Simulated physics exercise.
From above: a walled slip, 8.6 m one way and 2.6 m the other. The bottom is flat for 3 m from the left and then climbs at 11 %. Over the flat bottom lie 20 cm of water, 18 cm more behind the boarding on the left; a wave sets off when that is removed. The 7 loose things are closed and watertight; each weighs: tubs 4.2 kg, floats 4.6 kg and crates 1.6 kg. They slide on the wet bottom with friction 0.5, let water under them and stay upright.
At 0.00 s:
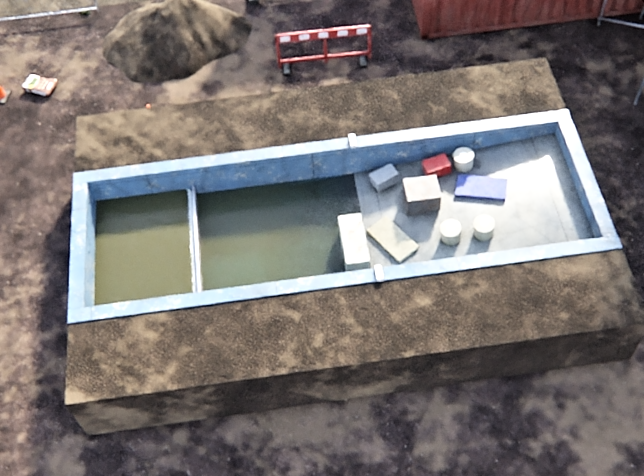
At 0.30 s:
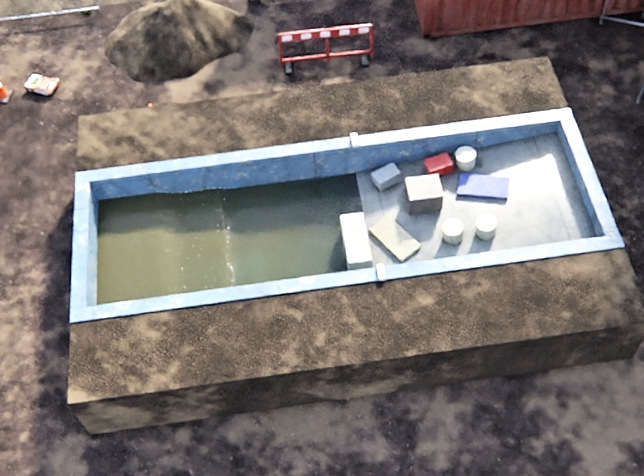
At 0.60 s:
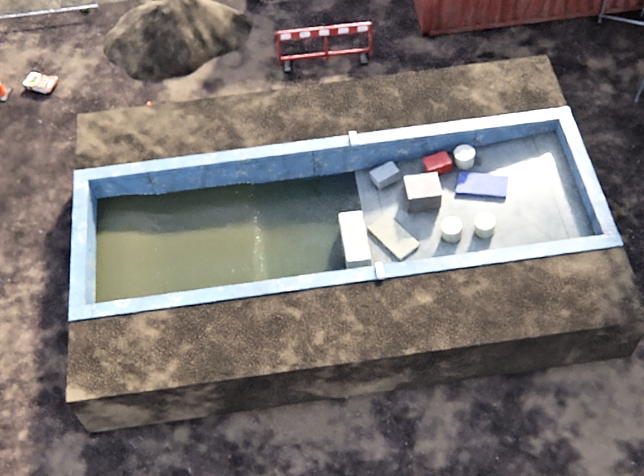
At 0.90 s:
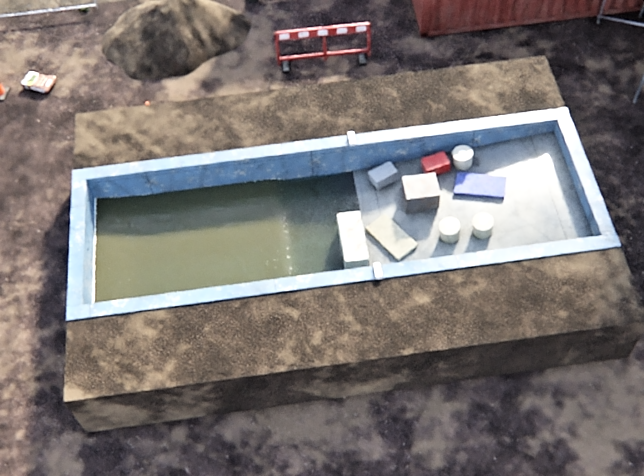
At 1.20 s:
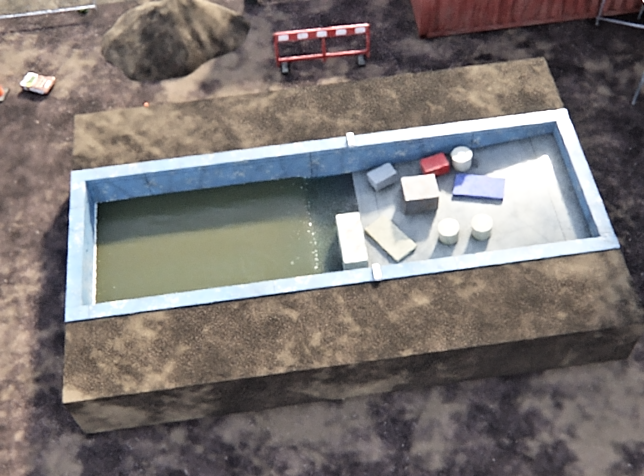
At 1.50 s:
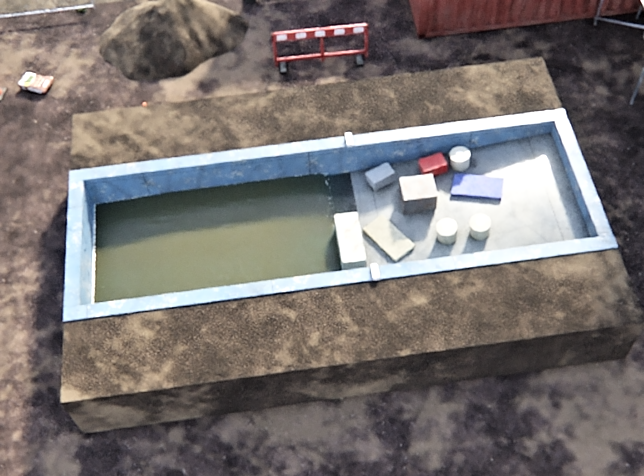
At an outdoor dirt site seen from above, a long pale-blue-rimmed basin is set in a block of brown earth, near a mound and a red-and-white barrier. Murky green water fills its left part, split by a thin pale divider, while white, grey, red and blue objects sit on the dry right floor. The divider vanishes and a low ripple travels right through the water toward the white block, the objects staying put as the view drifts very slightly.
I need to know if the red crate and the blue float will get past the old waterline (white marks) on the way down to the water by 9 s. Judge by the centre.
Red crate gets past; blue float falls short.
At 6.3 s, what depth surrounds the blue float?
Roughly 0 cm.
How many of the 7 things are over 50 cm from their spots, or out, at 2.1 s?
0 of them.
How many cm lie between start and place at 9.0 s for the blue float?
About 0 cm.
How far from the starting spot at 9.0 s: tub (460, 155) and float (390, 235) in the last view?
In that order: 0 cm, 30 cm.
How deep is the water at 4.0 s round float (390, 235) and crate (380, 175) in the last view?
About 8 and 7 cm.
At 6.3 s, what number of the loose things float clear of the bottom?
I count 3.
After 2.1 s the red crate is near (434, 162), 0.0 m from its start, aground; the blue float is near (478, 185), 0.0 m from its start, aground; 0 of 7 are over the mark; 0 afloat.
After 4.0 s the red crate is near (440, 161), 0.1 m from its start, afloat; the blue float is near (478, 185), 0.0 m from its start, aground; 0 of 7 are over the mark; 3 afloat.
After 6.3 s the red crate is near (353, 185), 1.5 m from its start, afloat; the blue float is near (478, 185), 0.0 m from its start, aground; 2 of 7 are over the mark; 3 afloat.
After 9.0 s the red crate is near (281, 192), 2.9 m from its start, afloat; the blue float is near (478, 185), 0.0 m from its start, aground; 2 of 7 are over the mark; 3 afloat.
